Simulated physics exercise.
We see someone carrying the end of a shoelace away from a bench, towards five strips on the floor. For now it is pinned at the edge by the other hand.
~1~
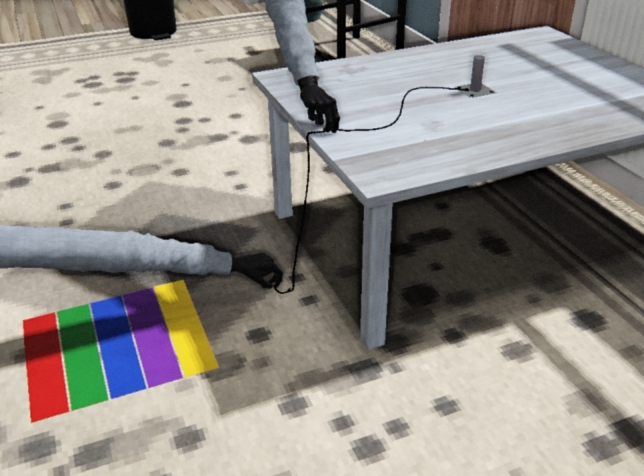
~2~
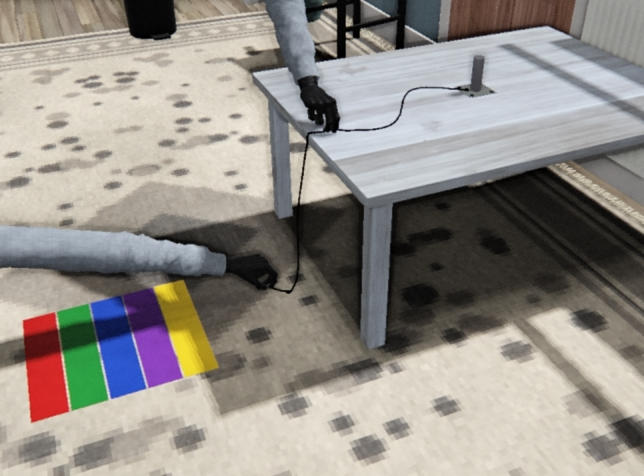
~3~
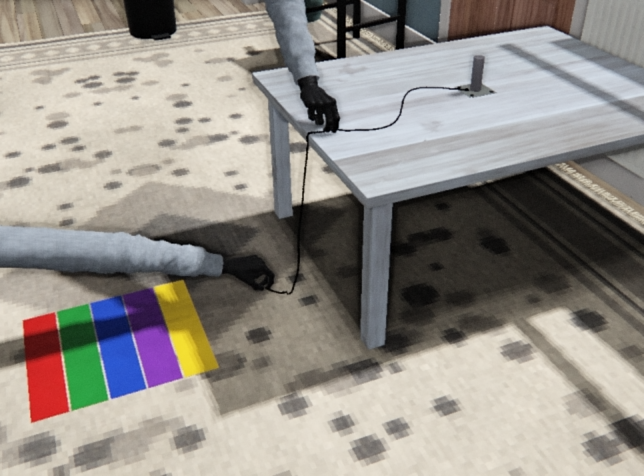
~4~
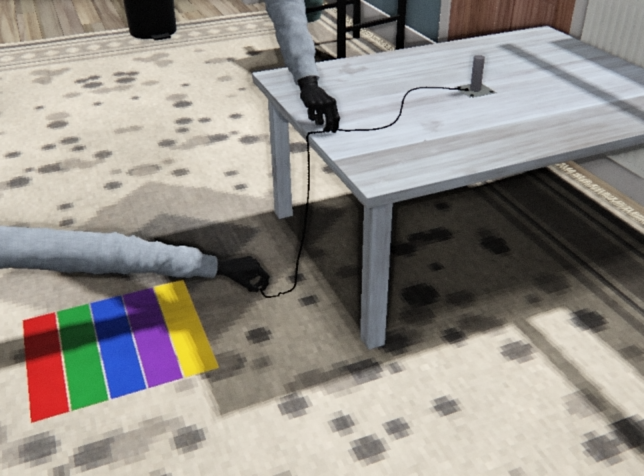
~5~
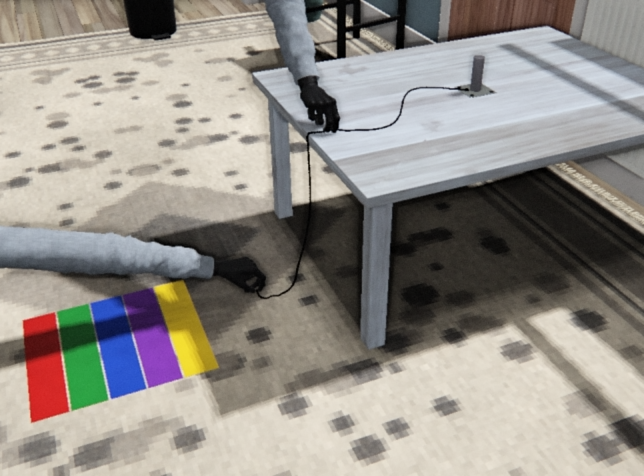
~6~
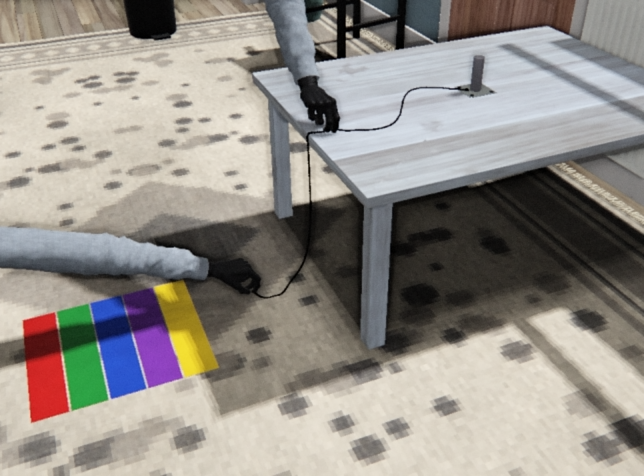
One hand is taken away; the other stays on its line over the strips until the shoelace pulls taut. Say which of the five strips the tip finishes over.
Blue.
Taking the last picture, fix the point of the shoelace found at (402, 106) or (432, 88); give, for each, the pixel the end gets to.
Per try (px, approx.): (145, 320), (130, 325).
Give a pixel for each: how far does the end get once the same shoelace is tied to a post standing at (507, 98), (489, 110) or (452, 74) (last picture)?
One per try, in order: (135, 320), (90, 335), (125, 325).
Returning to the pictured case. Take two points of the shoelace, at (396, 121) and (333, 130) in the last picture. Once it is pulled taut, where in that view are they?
Roughly at (351, 121), and the other roughly at (292, 149).
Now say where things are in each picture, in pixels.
The first picture shows end (274, 285); yellow (196, 354); purple (160, 365); blue (124, 375); green (87, 386); red (48, 397).
The second picture shows end (268, 287); shoelace through (435, 88) (402, 107) (371, 130) (306, 148) (298, 215) (297, 274).
The third picture shows end (265, 287).
The fourth picture shows end (260, 289); shoelace through (435, 88) (402, 107) (371, 130) (308, 148) (306, 214) (296, 274).
The fifth picture shows end (257, 290).
The sixth picture shows end (252, 291); shoelace through (435, 88) (402, 107) (371, 130) (308, 148) (311, 213) (298, 272).
Soon after, end near (164, 314); over purple.
Then, end near (130, 323); over blue.
At full stretch, end near (109, 329); over blue. It gets as far as the blue strip.
